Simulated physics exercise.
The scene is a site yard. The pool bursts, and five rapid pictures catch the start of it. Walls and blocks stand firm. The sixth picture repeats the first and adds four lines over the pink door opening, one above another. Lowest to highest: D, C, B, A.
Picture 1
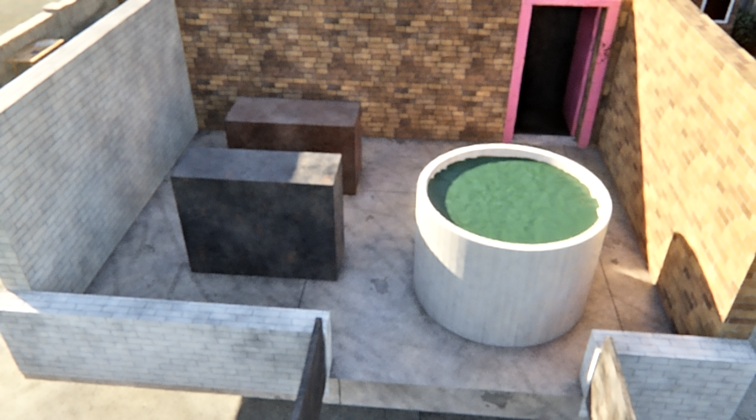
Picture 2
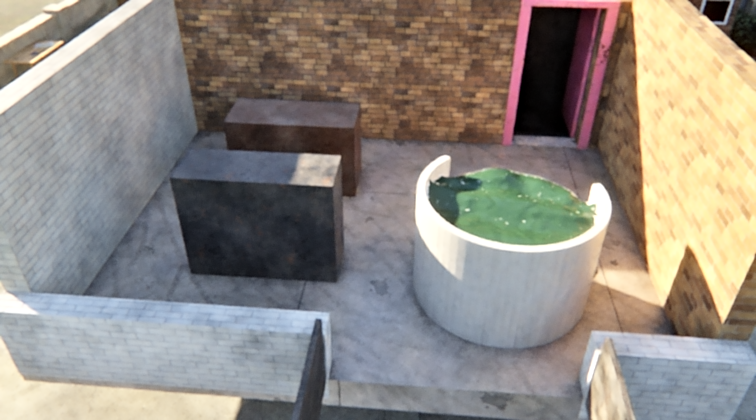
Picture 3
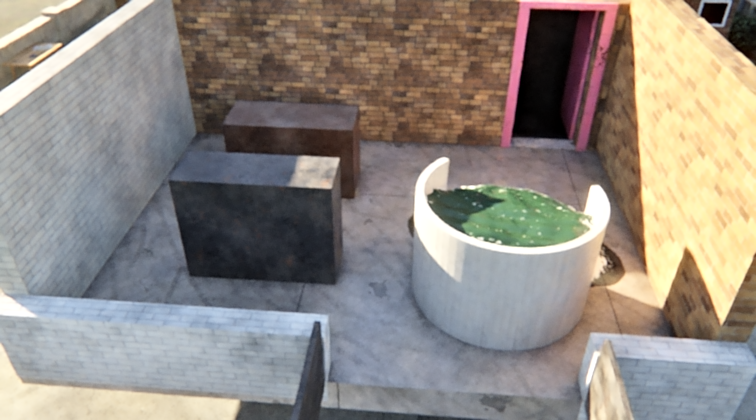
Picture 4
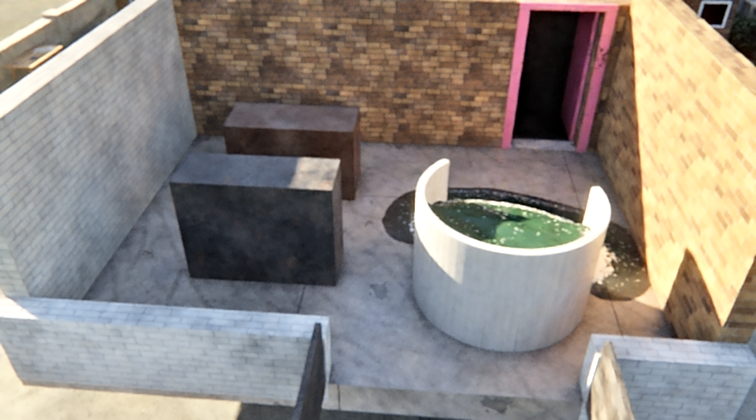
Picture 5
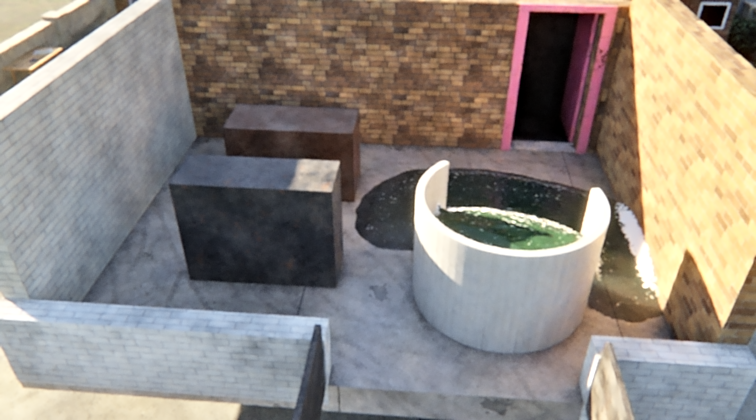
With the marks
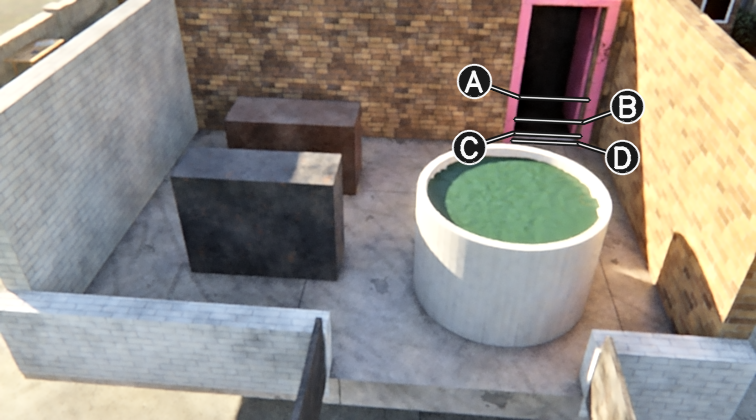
We see a walled yard with two dark blocks and a round white pool of green water; the pool's back wall disappears, the water level lowers, and dark water spreads across the floor behind and to both sides.
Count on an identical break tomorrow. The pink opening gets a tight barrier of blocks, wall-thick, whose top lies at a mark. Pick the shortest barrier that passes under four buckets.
A.
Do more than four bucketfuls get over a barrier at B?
Yes, it does.
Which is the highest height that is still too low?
That is height B.
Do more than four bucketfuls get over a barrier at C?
Yes, it does.
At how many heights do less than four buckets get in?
One.
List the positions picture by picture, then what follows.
The first picture shows water in the pool at rest, its middle at (511, 198); foot of the pink doorway at (544, 145); open gate at (460, 316).
In the second picture, water covers 2 % of the ground, its front hidden from here.
In the third picture, 7 % of the ground under water, visible out to (617, 269).
In the fourth picture, 15 % of the ground under water, visible out to (649, 275).
In the fifth picture, 26 % of the ground under water, visible out to (384, 186).
In white, A at (553, 98); B at (549, 120); C at (546, 134); D at (545, 142); from the bottom up D, C, B, A.
If A is chosen, a splash gets over, under a bucket.
If B is chosen, about 11 bucketfuls get in.
If C is chosen, dozens of bucketfuls pour in.
If D is chosen, dozens of bucketfuls pour in.
